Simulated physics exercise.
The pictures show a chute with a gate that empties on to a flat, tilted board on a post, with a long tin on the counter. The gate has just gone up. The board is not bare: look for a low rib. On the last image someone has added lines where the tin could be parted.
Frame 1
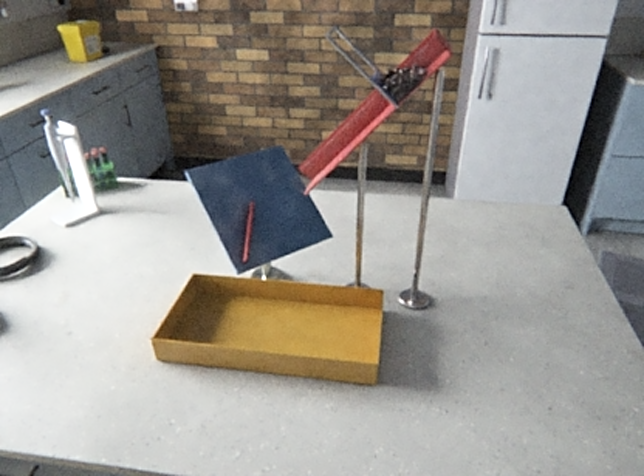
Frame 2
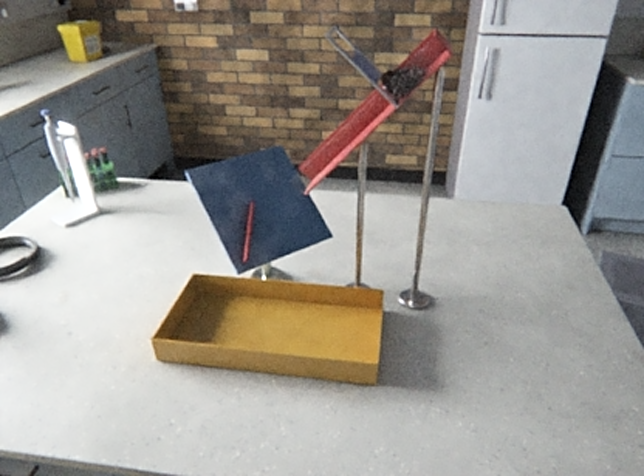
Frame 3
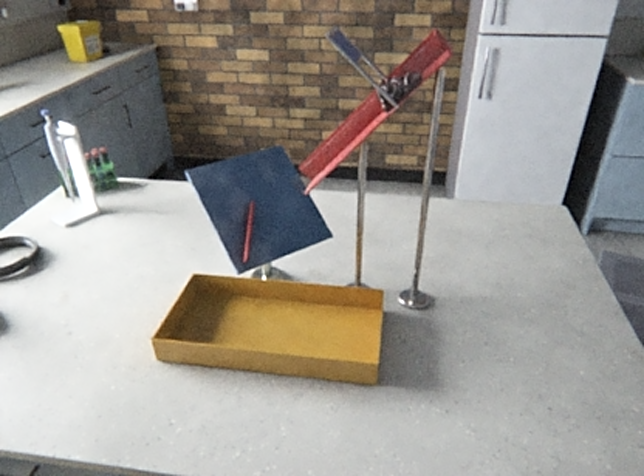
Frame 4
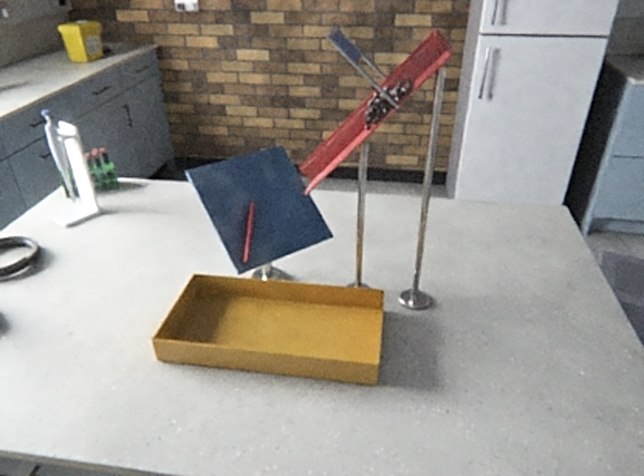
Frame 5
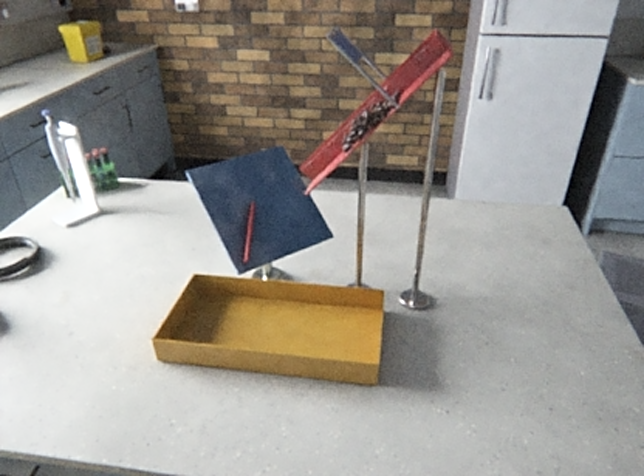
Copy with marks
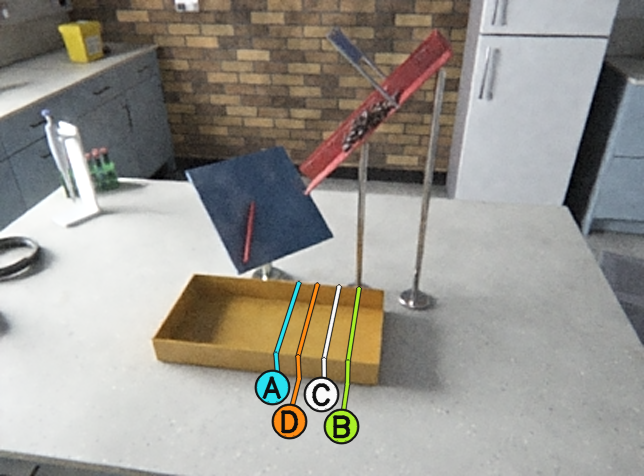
In a kitchen, a raised gate lets small dark balls slide partway down a red chute.
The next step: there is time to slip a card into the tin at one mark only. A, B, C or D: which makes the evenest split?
Go for A.
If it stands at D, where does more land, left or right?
The left side.
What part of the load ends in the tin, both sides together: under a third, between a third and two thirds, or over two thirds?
Over two thirds.
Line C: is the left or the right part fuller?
The left side.
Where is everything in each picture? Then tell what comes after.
The first picture shows load behind the gate (403, 84), chocolate balls; lip of the chute (309, 188), sloping steeply.
The second picture shows middle of the board (262, 204), tilted fairly steeply; middle of its low edge (289, 254); of its high edge (236, 157).
The third picture shows front corners of the tin (152, 339) and (377, 363), empty; front of the load (385, 100).
The fourth picture shows middle of the load (381, 101); its front (368, 127), roughly a quarter of the way to the lip; rib from (254, 201) to (247, 259).
The fifth picture shows middle of the load (366, 122); its front (346, 148), roughly half of the way to the lip.
On the marked copy, line A crosses the front rim at (276, 353); line B crosses the front rim at (348, 360); line C crosses the front rim at (324, 358); line D crosses the front rim at (298, 355).
With A, of what is caught, roughly two thirds on the left of the divider, roughly a third on the right.
With B, of what is caught, almost all on the left of the divider, just a few on the right.
With C, of what is caught, almost all on the left of the divider, just a few on the right.
With D, of what is caught, almost all on the left of the divider, about a tenth on the right.
